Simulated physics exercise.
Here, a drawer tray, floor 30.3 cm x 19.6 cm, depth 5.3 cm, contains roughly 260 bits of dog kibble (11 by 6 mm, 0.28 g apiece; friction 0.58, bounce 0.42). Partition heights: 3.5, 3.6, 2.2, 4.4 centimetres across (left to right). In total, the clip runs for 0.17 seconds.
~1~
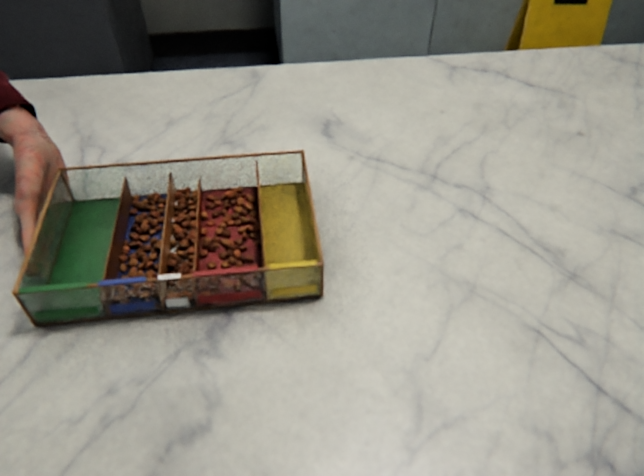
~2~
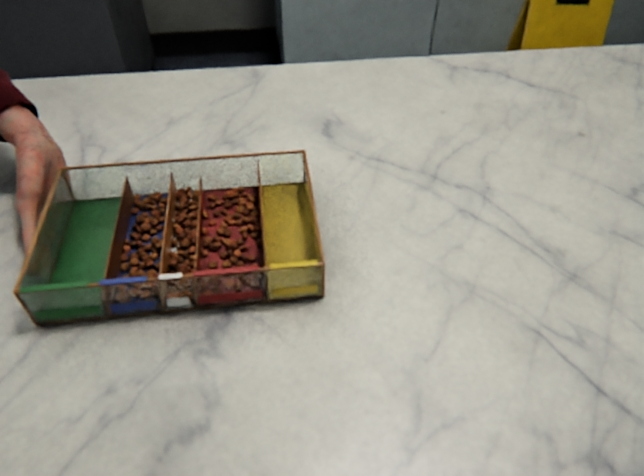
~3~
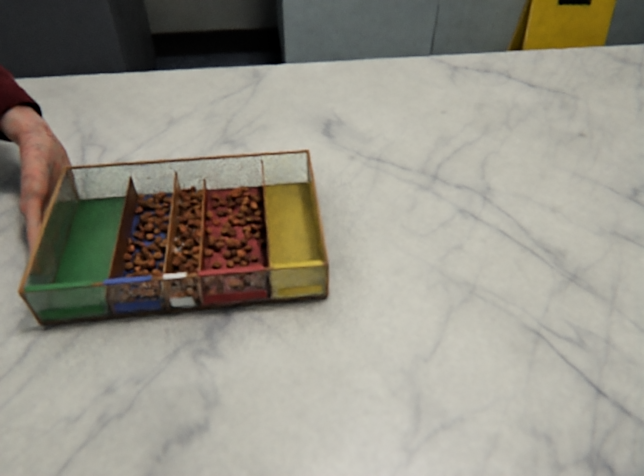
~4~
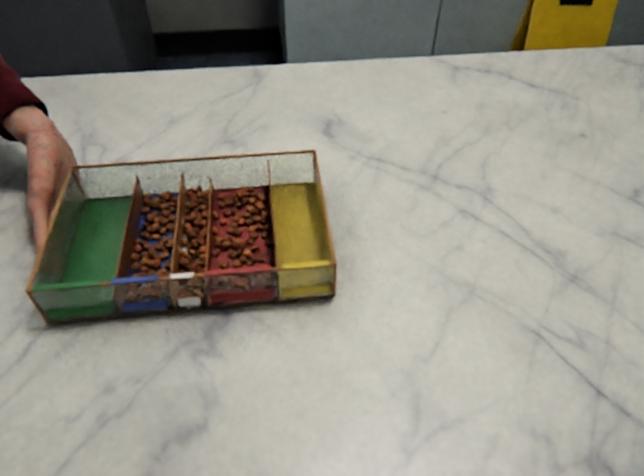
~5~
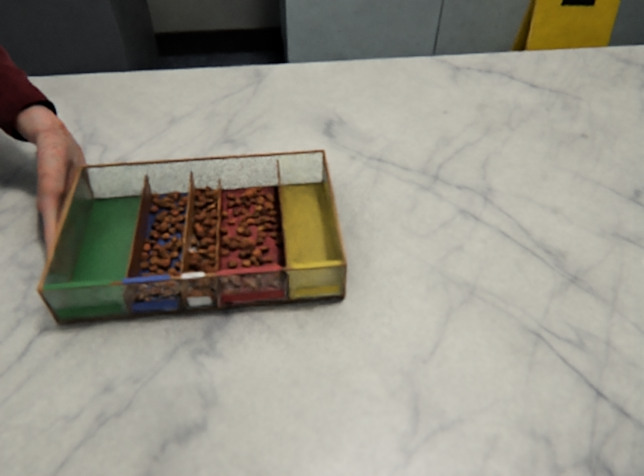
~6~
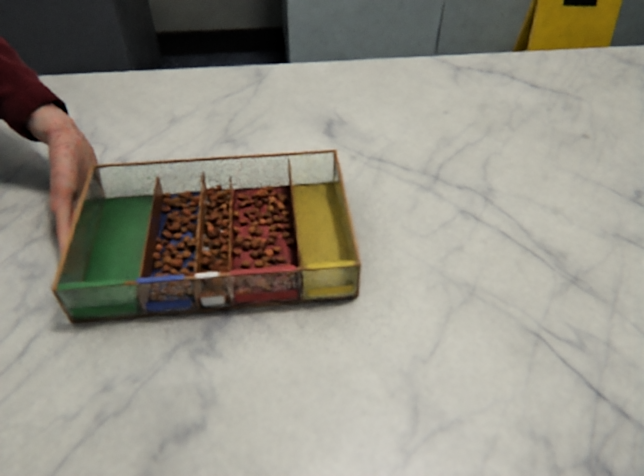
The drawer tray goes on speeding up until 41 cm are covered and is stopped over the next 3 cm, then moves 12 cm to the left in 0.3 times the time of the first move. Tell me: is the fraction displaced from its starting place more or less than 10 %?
Strays make up at most a tenth.
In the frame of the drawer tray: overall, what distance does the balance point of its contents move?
Roughly 1.0 centimetres.
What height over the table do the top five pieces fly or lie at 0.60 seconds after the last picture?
2 cm.
Then, 0.23 s after the last picture, tilt 0 degrees; red 35 %, blue 35 %, white 35 %; 0 % away from where they began.
Then, 0.42 s after the last picture, tilt 0 degrees; red 35 %, blue 35 %, white 35 %; 0 % away from where they began.
Then, 0.60 s after the last picture, tilt 0 degrees; red 35 %, blue 35 %, white 30 %; 0 % away from where they began.
Then, 0.76 s after the last picture, tilt 0 degrees; red 35 %, blue 35 %, white 30 %; 0 % away from where they began.
In the end, red 35 %, blue 35 %, white 30 %; 0 % away from where they began.
